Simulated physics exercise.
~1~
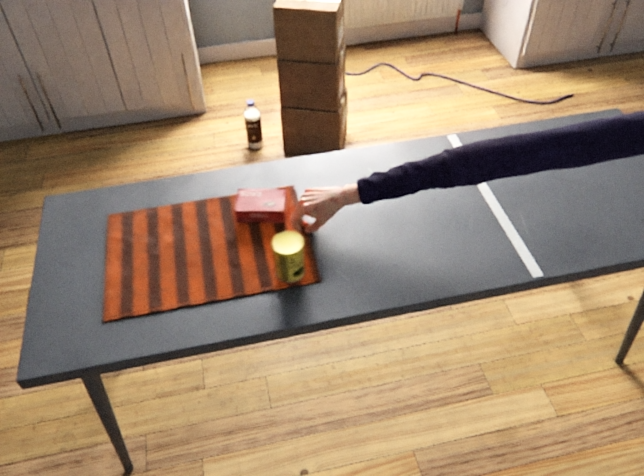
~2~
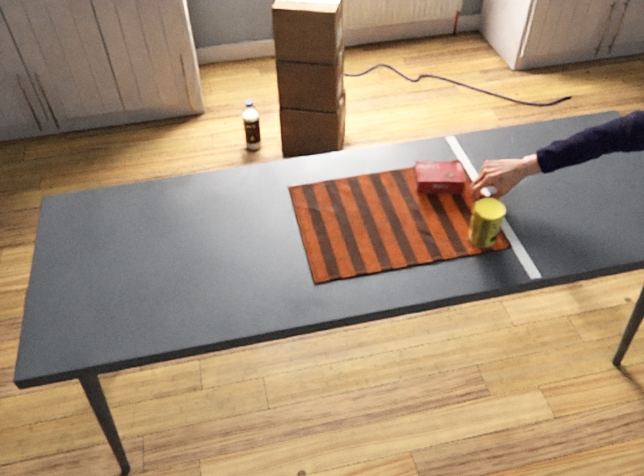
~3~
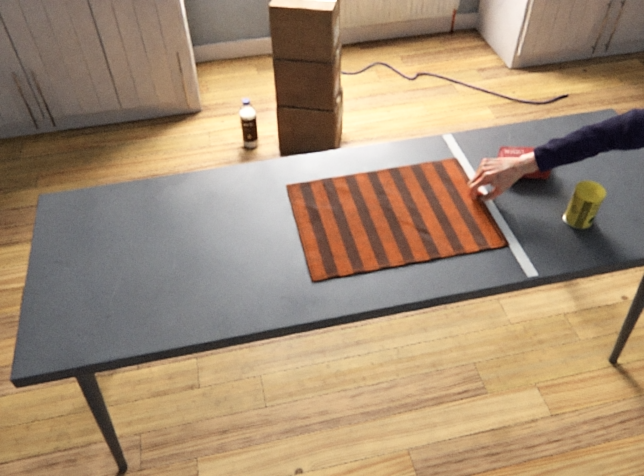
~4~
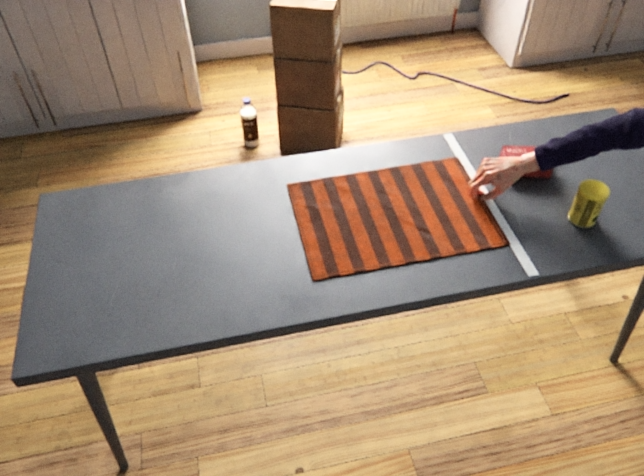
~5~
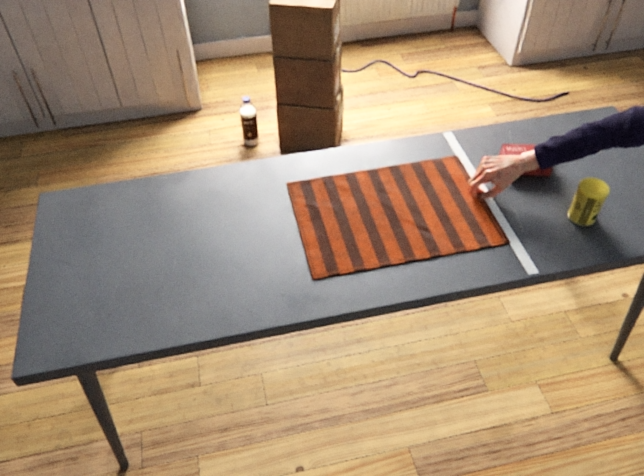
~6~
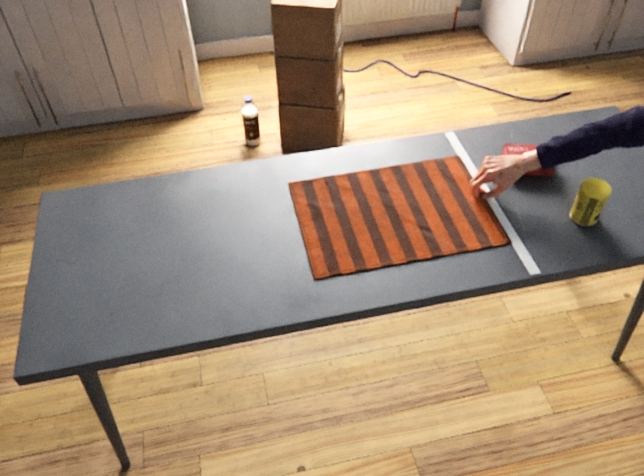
A hand pulled an orange striped cloth carrying a red packet and a yellow tin rightward along a dark table until its edge reached a pale line of tape, where the cloth stopped, but both items slid off the front and came to rest beyond it, the tin still upright.
